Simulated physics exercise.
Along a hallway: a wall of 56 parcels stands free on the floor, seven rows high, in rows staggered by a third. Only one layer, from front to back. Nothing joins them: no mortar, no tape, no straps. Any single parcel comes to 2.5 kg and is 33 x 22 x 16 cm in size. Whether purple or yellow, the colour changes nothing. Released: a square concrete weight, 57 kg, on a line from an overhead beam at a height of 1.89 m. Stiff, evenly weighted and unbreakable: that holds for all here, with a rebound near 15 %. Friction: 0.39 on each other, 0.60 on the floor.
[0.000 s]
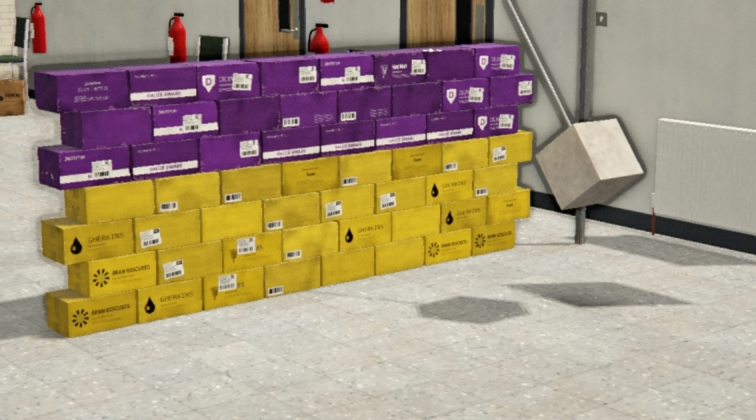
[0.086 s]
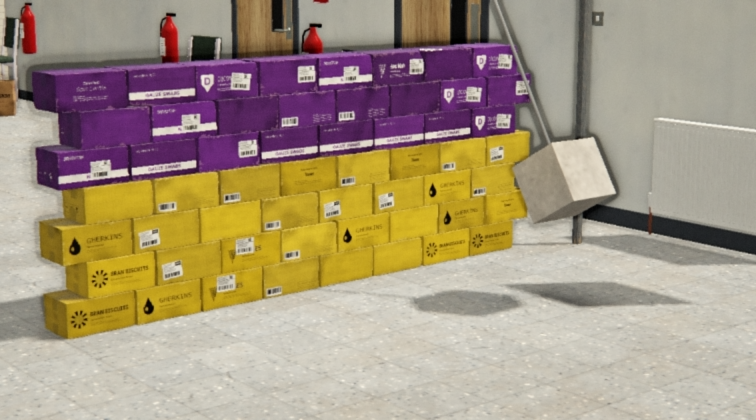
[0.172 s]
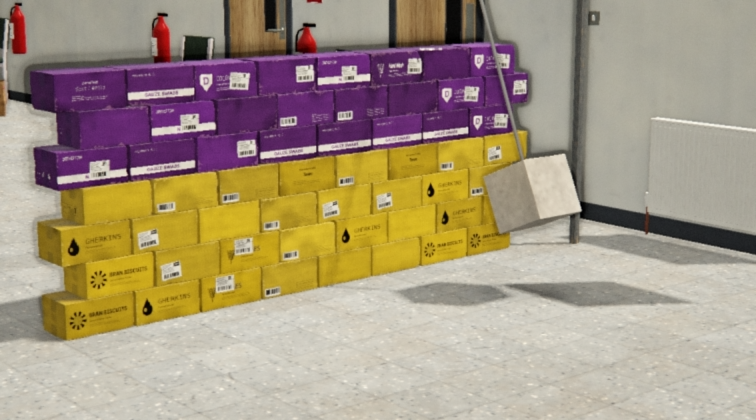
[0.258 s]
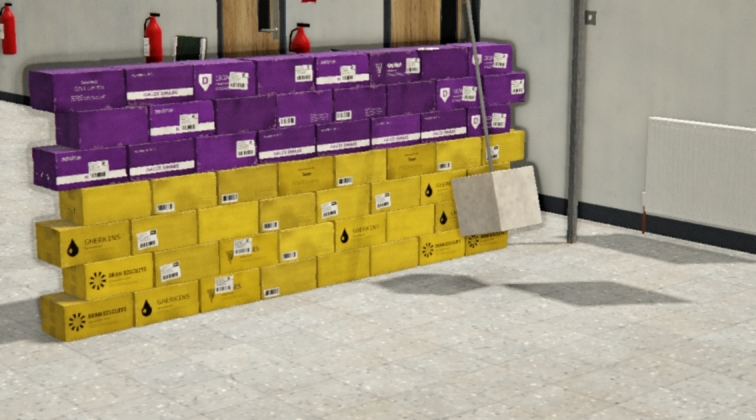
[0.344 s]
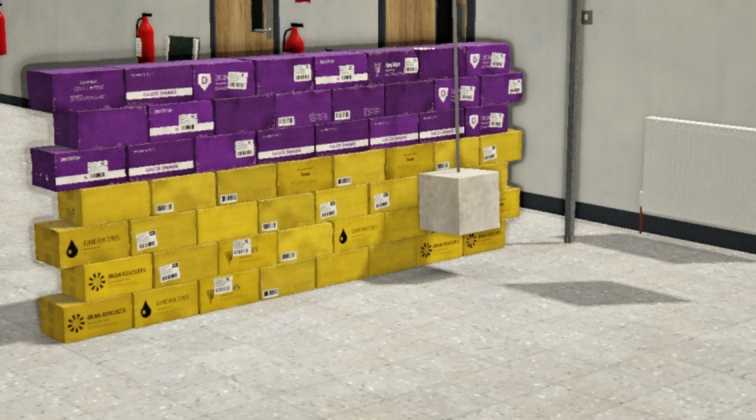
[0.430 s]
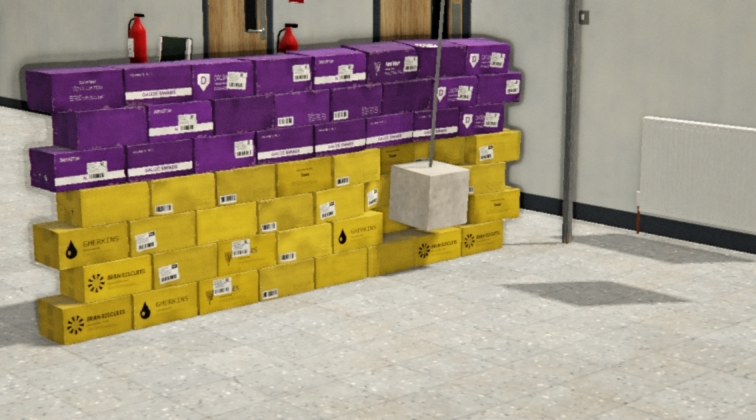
In a hallway, a pale block hanging from a line swung leftward from the right, passing in front of a wall of purple and yellow parcels, which showed hardly any visible movement.
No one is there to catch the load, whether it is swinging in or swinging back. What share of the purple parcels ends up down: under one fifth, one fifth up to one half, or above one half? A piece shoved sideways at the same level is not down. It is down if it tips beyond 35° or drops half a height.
Under one fifth.
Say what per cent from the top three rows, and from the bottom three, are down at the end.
Top: 0%, bottom: 10%.
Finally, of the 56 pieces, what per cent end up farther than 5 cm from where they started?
25 percent of them have shifted.
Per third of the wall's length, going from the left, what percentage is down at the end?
The thirds come out at 0 on the left, 0 in the middle and 30 on the right, in per cent.
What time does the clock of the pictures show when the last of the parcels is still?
About 2.0 s.
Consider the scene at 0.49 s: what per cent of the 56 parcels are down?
0 percent by then.
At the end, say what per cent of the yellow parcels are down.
Share down, yellow: 20 percent.
After 0.49 s, line 10° past plumb; none of the 24 purple parcels down (0 of 56 in all colours); top purple parcel unmoved; top yellow parcel 30 mm from its place.
After 0.58 s, line 16° past plumb; none of the 24 purple parcels down (1 of 56 in all colours); top purple parcel unmoved; top yellow parcel 41 mm from its place.
After 0.86 s, line 30° past plumb; 1 of the 24 purple parcels down (6 of 56 in all colours); top purple parcel unmoved; top yellow parcel 45 mm from its place.
After 1.42 s, line 18° past plumb; 1 of the 24 purple parcels down (6 of 56 in all colours); top purple parcel unmoved; top yellow parcel 43 mm from its place.
In the end (2.0 s), line 9° before plumb; 1 of the 24 purple parcels down (6 of 56 in all colours); top purple parcel unmoved; top yellow parcel 42 mm from its place. That is 4 per cent. From the last view, middles, top purple parcel near (76, 89), top yellow parcel near (339, 165).
